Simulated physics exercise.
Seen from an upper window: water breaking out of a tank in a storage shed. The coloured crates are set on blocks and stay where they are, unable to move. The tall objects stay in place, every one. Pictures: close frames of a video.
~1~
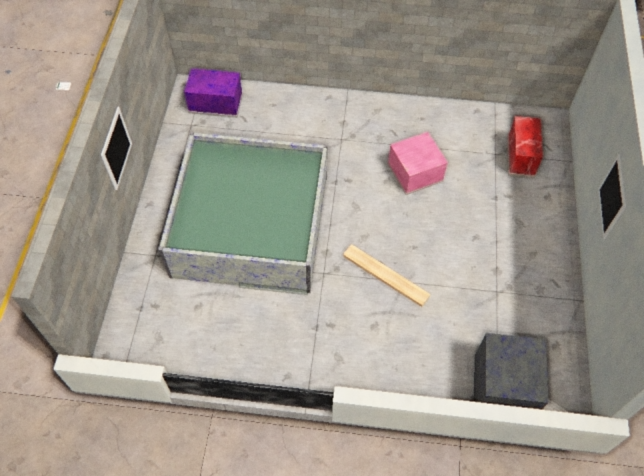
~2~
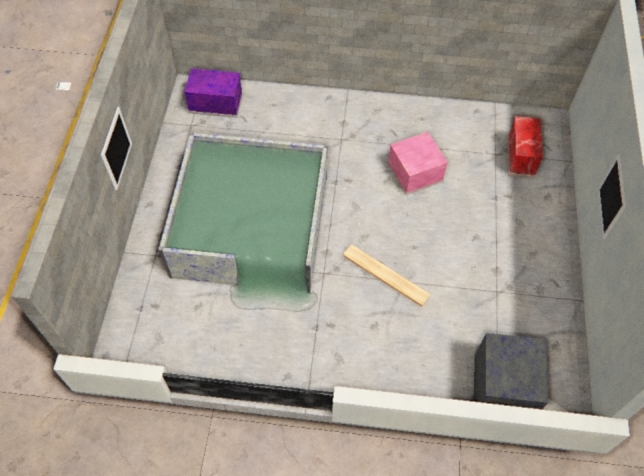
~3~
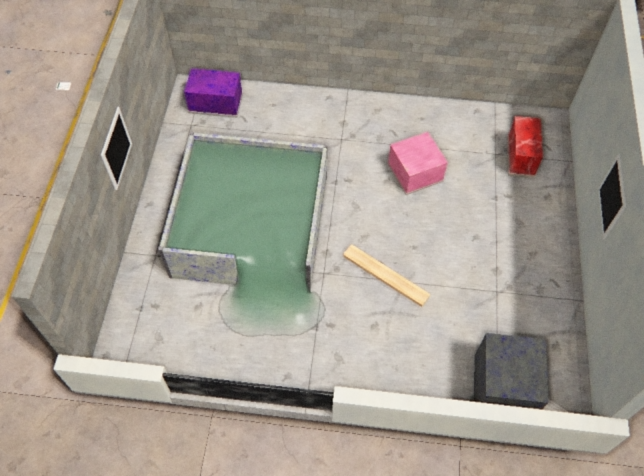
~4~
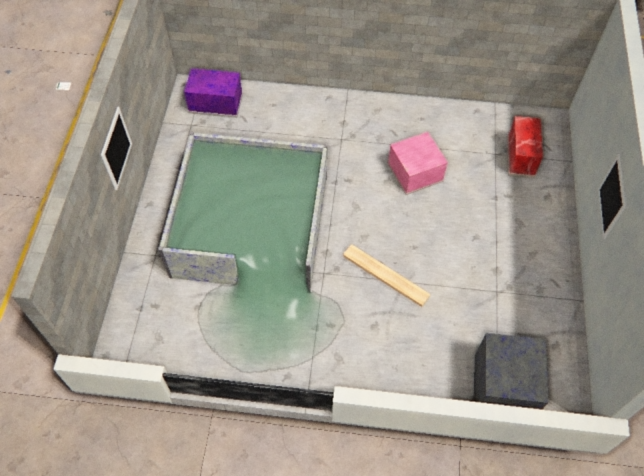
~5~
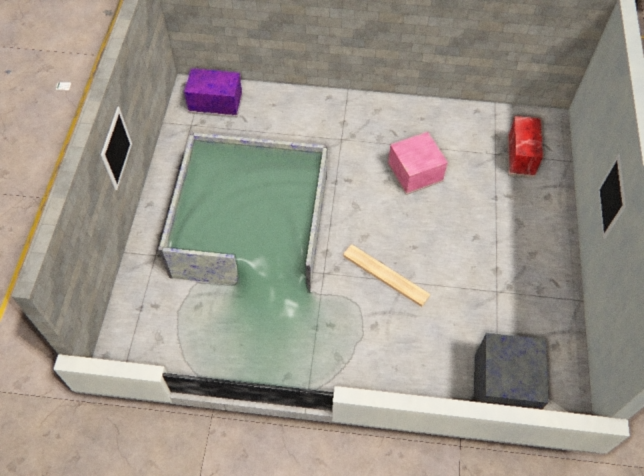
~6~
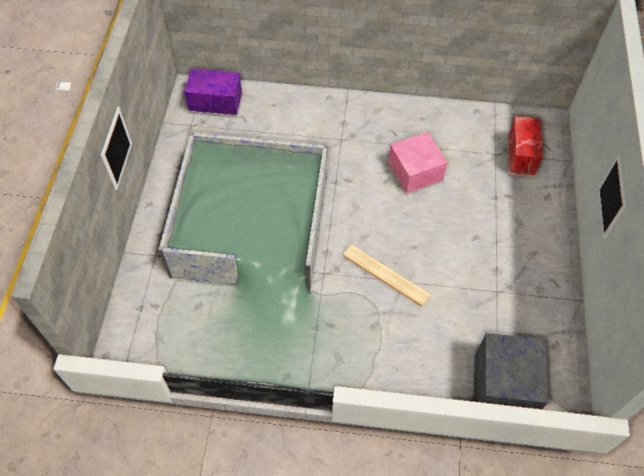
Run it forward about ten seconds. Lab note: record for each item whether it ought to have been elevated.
Looks like the red crate is within reach of the water; looks like the purple crate is within reach of the water; looks like the pink crate is within reach of the water.
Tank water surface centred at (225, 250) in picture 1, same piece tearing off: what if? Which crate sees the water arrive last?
Answer: The one in pink.
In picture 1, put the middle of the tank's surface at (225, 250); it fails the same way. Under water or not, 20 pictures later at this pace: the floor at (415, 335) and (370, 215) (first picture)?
Submerged, then untouched.
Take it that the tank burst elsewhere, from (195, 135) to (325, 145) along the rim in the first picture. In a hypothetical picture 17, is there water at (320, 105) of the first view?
The place in question is sitting in a puddle.
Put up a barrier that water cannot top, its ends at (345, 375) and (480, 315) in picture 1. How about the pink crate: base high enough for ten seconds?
For pink: Reached.
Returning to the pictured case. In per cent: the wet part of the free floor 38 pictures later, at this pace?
I'd estimate some 95 per cent.
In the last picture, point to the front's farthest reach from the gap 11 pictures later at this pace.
I'd say at around (587, 431).
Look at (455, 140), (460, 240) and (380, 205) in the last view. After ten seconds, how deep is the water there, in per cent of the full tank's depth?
The depth comes out near 14, 12 and 12 per cent.
A moment on, water covers 20 % of the floor; the red crate not reached, the purple crate not reached, the pink crate not reached.
Next, water covers 25 % of the floor; the red crate not reached, the purple crate not reached, the pink crate not reached.
Then, water covers 60 % of the floor; the red crate water round its plinth, the purple crate water round its plinth, the pink crate water round its plinth.
Later, water covers 95 % of the floor; the red crate water round its plinth, the purple crate water round its plinth, the pink crate water round its plinth.
In the end, water covers 100 % of the floor; the red crate was topped, the purple crate was topped, the pink crate was topped.
